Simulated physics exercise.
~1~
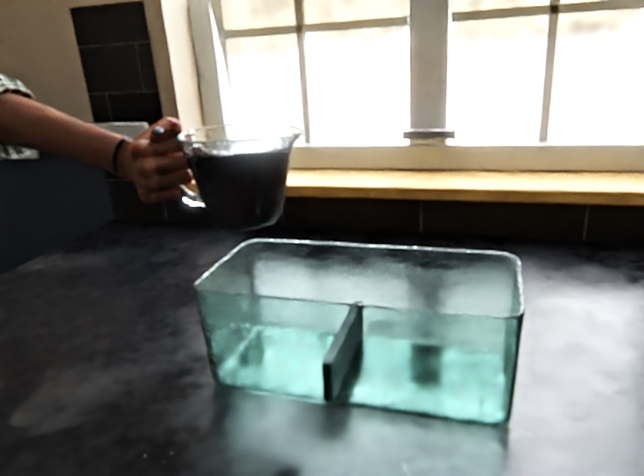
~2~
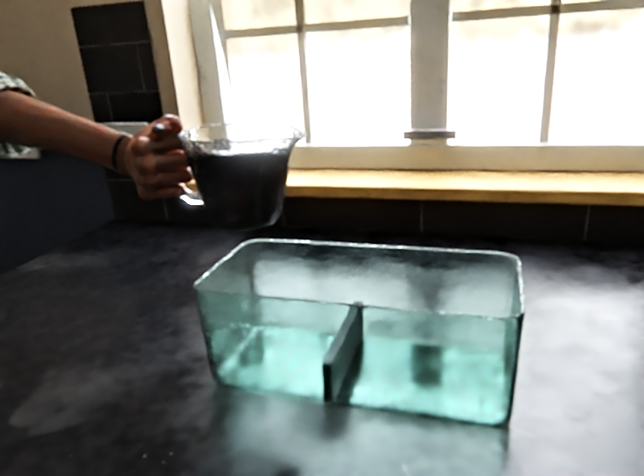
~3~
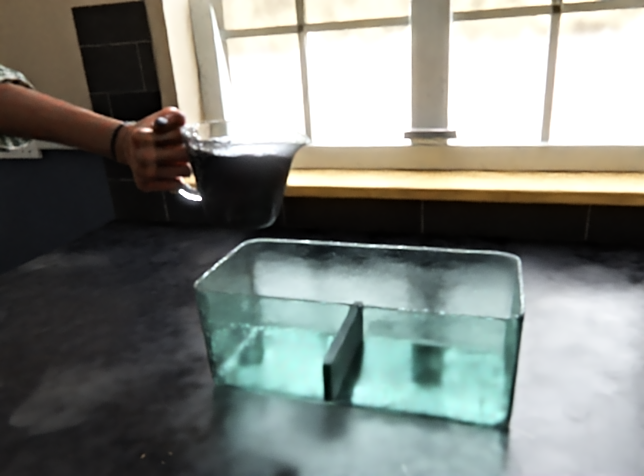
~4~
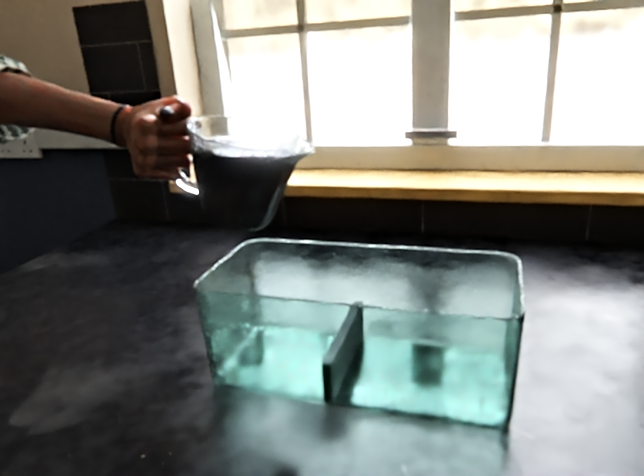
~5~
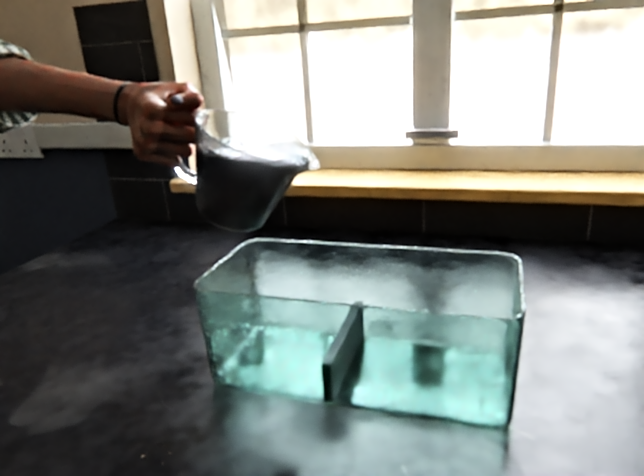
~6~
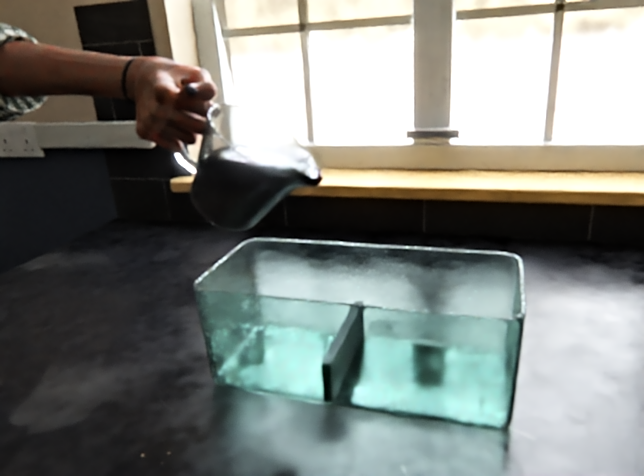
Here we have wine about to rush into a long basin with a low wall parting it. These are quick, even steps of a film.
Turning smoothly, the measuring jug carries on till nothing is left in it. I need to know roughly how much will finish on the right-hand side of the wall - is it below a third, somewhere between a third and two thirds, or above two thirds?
Expect between a third and two thirds of it there.
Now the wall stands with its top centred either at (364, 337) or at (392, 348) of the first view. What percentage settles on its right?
Record: Case 1 near 30 %, case 2 near 15 %.
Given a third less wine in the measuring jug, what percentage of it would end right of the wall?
Something like 20 per cent, give or take.
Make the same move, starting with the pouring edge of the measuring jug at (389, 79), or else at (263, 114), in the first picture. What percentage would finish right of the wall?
Roughly 90 % the first time and roughly 10 % the second.
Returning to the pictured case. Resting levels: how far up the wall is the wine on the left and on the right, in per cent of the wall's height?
On the left it's around 30 per cent; on the right, 20 per cent.
A moment on, the measuring jug is tipped right over and 27 per cent is still to pour, 16 is left of the wall and 38 right of it.
Next, the measuring jug is tipped right over and 1 per cent is still to pour, 50 is left of the wall and 46 right of it.
Then the measuring jug is tipped right over and 0 per cent is still to pour, 52 is left of the wall and 46 right of it.
Later the measuring jug is tipped right over and 0 per cent is still to pour, 52 is left of the wall and 46 right of it.
In the end 52 per cent lies left of the wall, 46 right of it and 1 outside.
